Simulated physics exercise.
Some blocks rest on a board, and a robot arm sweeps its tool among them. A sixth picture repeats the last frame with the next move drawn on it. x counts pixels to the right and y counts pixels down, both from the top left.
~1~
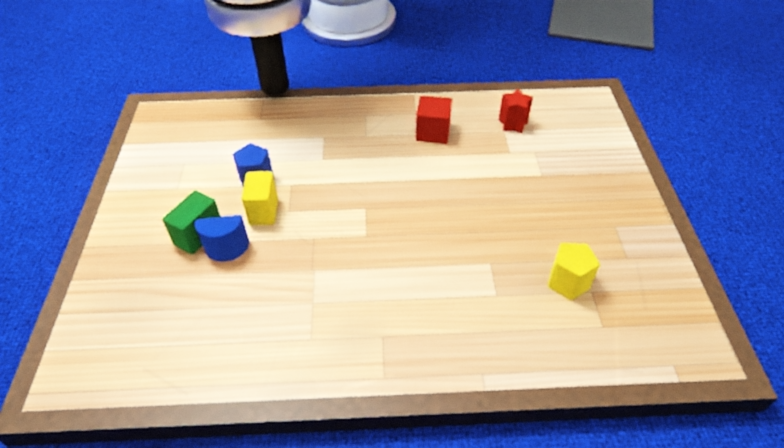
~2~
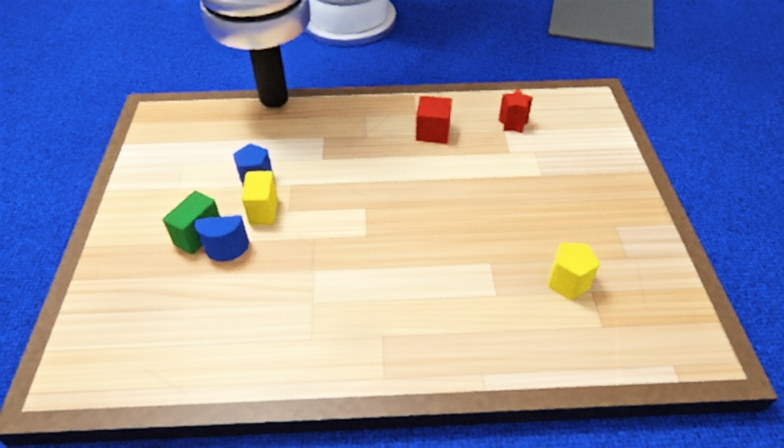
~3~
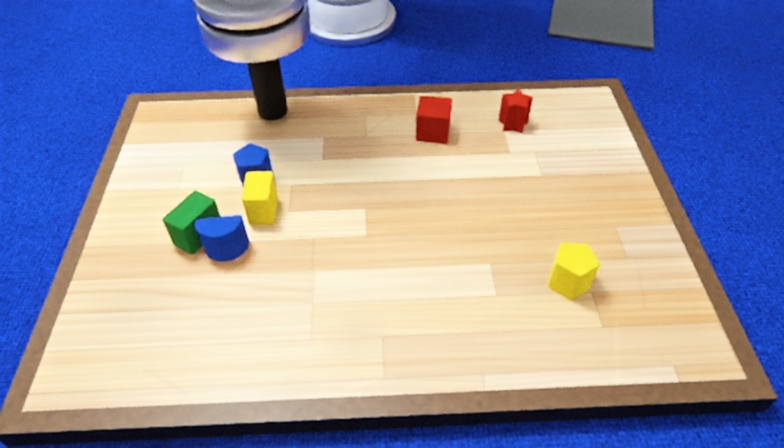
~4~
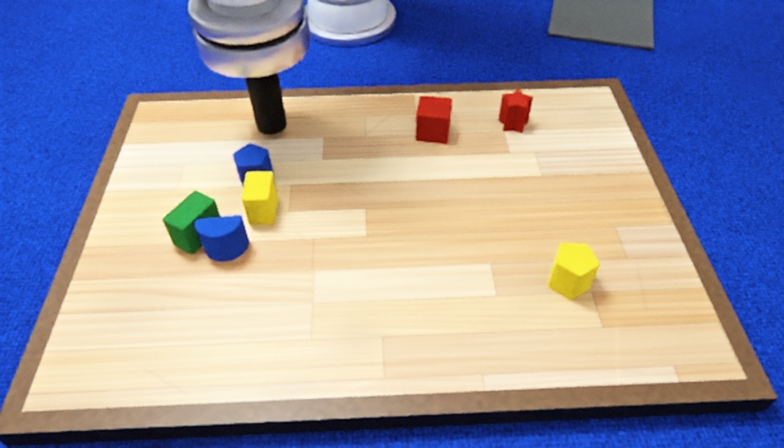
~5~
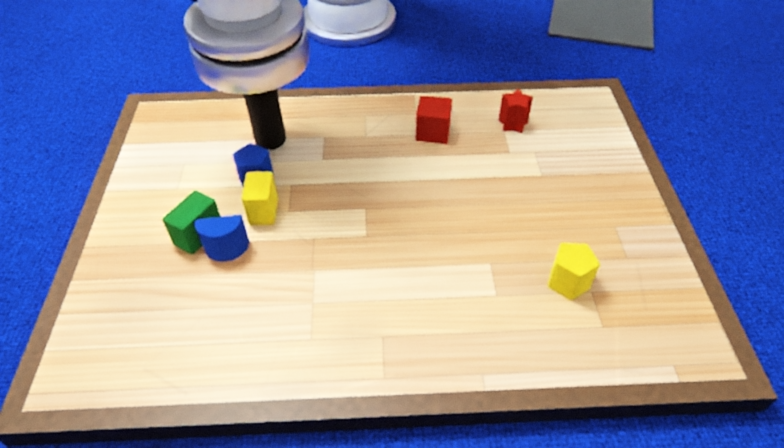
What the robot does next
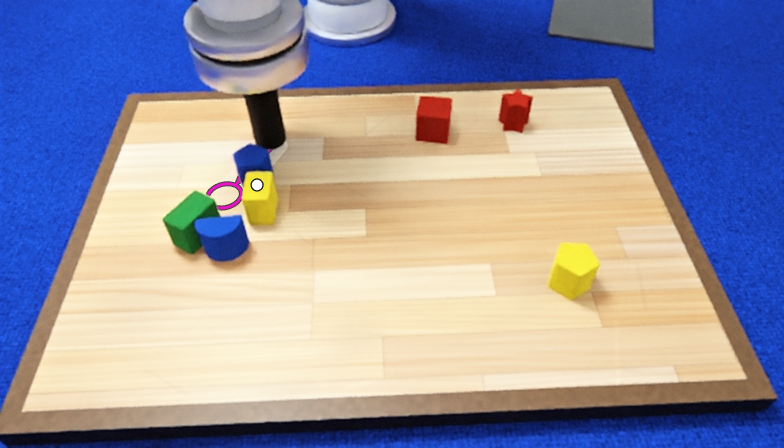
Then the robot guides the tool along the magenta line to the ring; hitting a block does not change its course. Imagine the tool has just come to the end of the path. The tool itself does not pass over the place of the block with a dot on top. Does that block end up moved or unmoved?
Displaced.
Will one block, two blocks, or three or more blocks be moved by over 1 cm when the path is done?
The count is two.
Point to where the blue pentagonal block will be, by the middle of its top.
The middle of the upper face of the blue pentagonal block will lie at about (229, 191) in the picture.
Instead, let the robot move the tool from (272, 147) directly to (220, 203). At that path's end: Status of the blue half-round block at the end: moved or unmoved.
In the end it has not been moved.
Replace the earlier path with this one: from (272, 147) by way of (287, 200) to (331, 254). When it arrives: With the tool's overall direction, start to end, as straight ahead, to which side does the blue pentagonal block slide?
Seen from start to end, it moves right.
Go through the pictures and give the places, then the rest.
The first picture shows tip of the tool (275, 87), middles of tops, green rectangle (188, 209), blue pentagonal block (250, 155), yellow rectangle (257, 185).
The second picture shows tool (274, 99), nothing pushed.
The third picture shows tool (273, 111), nothing pushed.
The fourth picture shows tool (272, 125), nothing pushed.
The fifth picture shows tool (271, 140), green rectangle (188, 209), blue pentagonal block (250, 155), yellow rectangle (257, 185).
The line goes from (272, 147) to (224, 196); the dot is on the yellow rectangle.
On the path given first. Halfway along, tool (248, 164); blue pentagonal block (243, 167), turned 25° anticlockwise; yellow rectangle (259, 190).
At the end, tool (222, 189); green rectangle unmoved; blue pentagonal block (229, 191), turned 65° anticlockwise; yellow rectangle (264, 200), turned 45° anticlockwise.
